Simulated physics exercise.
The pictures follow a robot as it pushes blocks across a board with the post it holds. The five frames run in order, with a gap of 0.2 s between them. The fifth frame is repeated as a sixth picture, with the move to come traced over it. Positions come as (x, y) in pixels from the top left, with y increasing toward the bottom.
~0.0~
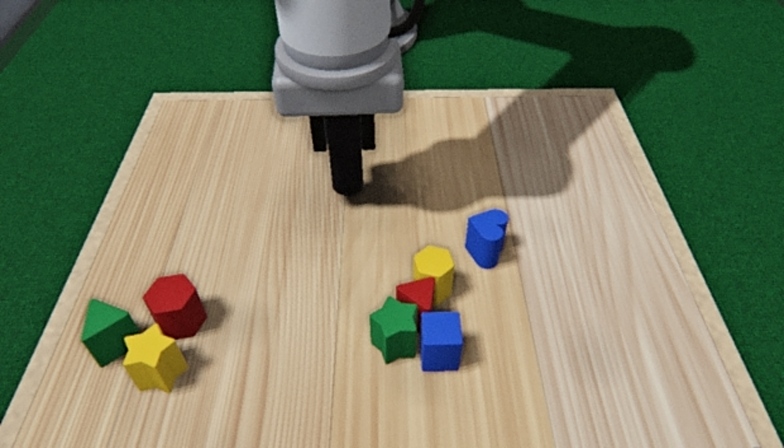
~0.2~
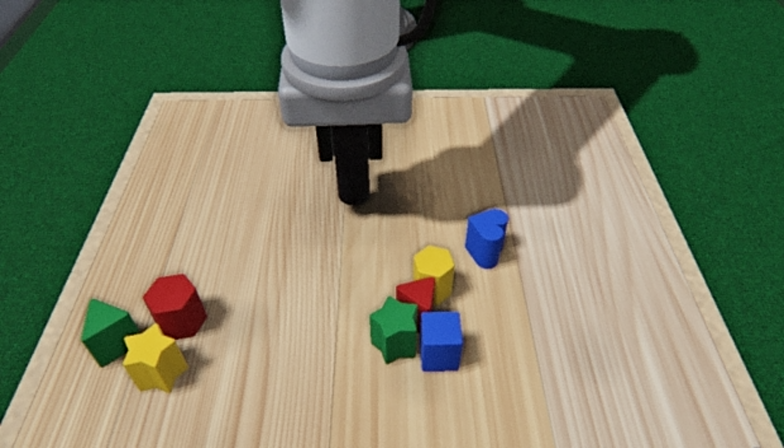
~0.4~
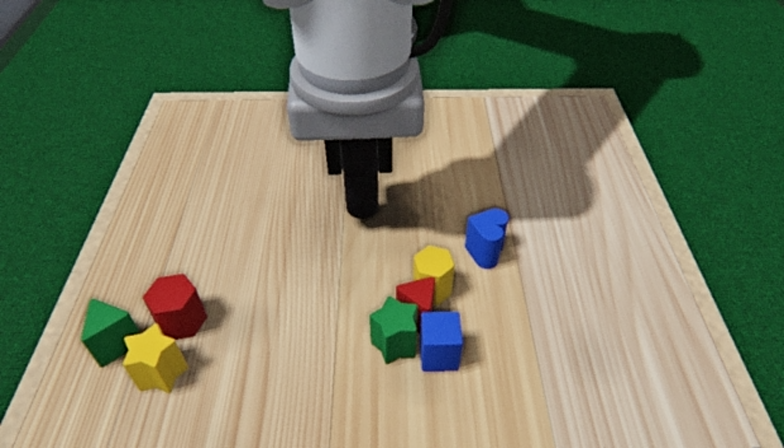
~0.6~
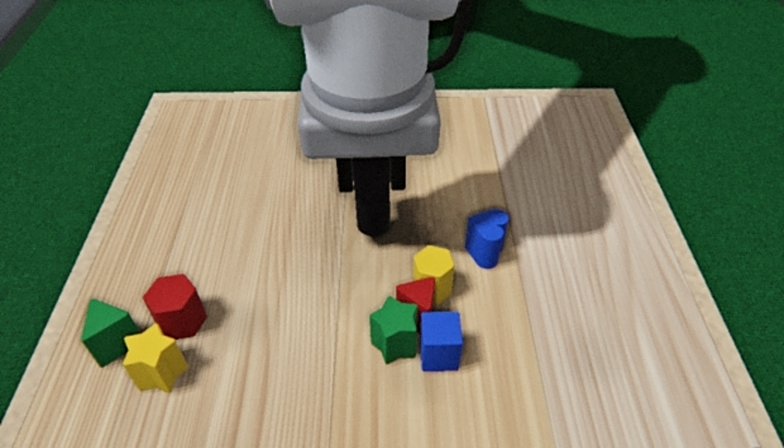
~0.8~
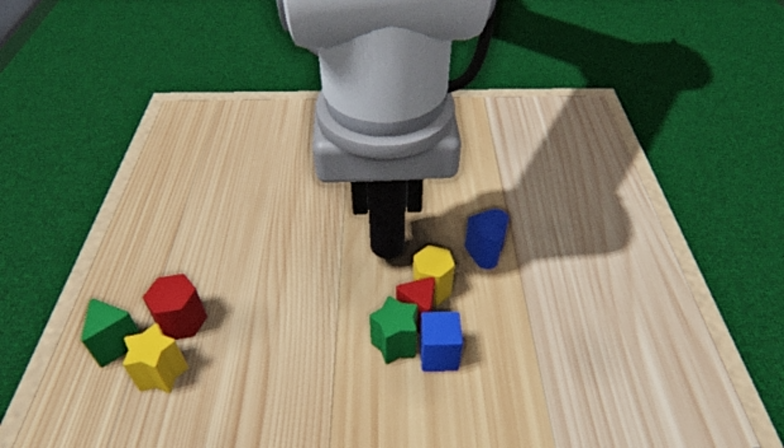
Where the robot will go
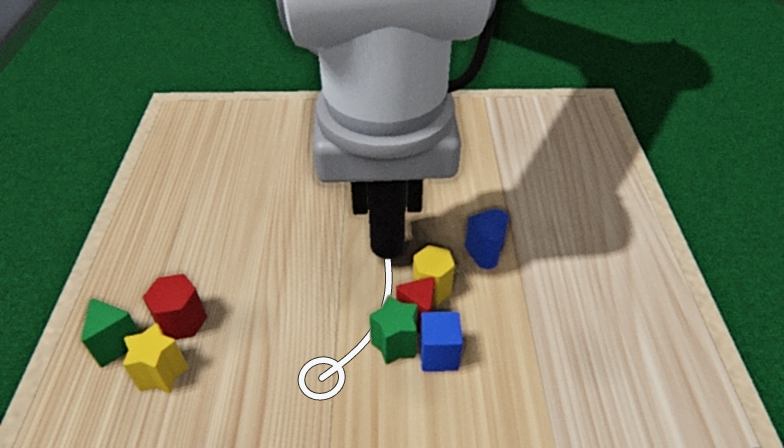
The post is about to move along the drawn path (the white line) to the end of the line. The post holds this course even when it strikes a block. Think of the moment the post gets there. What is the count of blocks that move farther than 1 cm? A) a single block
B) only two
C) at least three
Choice A: A single block.
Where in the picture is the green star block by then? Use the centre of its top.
Put as a pixel place, it's (389, 343).
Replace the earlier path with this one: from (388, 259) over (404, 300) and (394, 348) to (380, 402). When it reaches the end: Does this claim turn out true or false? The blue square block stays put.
Verdict: False.
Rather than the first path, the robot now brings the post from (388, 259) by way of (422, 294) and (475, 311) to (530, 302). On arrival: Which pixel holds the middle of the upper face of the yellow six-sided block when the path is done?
I'd guess (572, 297).
The line goes from (388, 259) via (387, 300) and (365, 342), ending at (322, 378).
What follows on the original path. One third of the way, post at (386, 288); nothing pushed yet.
Two thirds of the way, post at (362, 331); green star block at (393, 341), turned 55° anticlockwise; red triangular block at (418, 296), turned 35° anticlockwise.
At the end, post at (319, 366); green star block at (389, 343), turned 75° anticlockwise; red triangular block at (418, 296), turned 35° anticlockwise; yellow six-sided block unmoved.
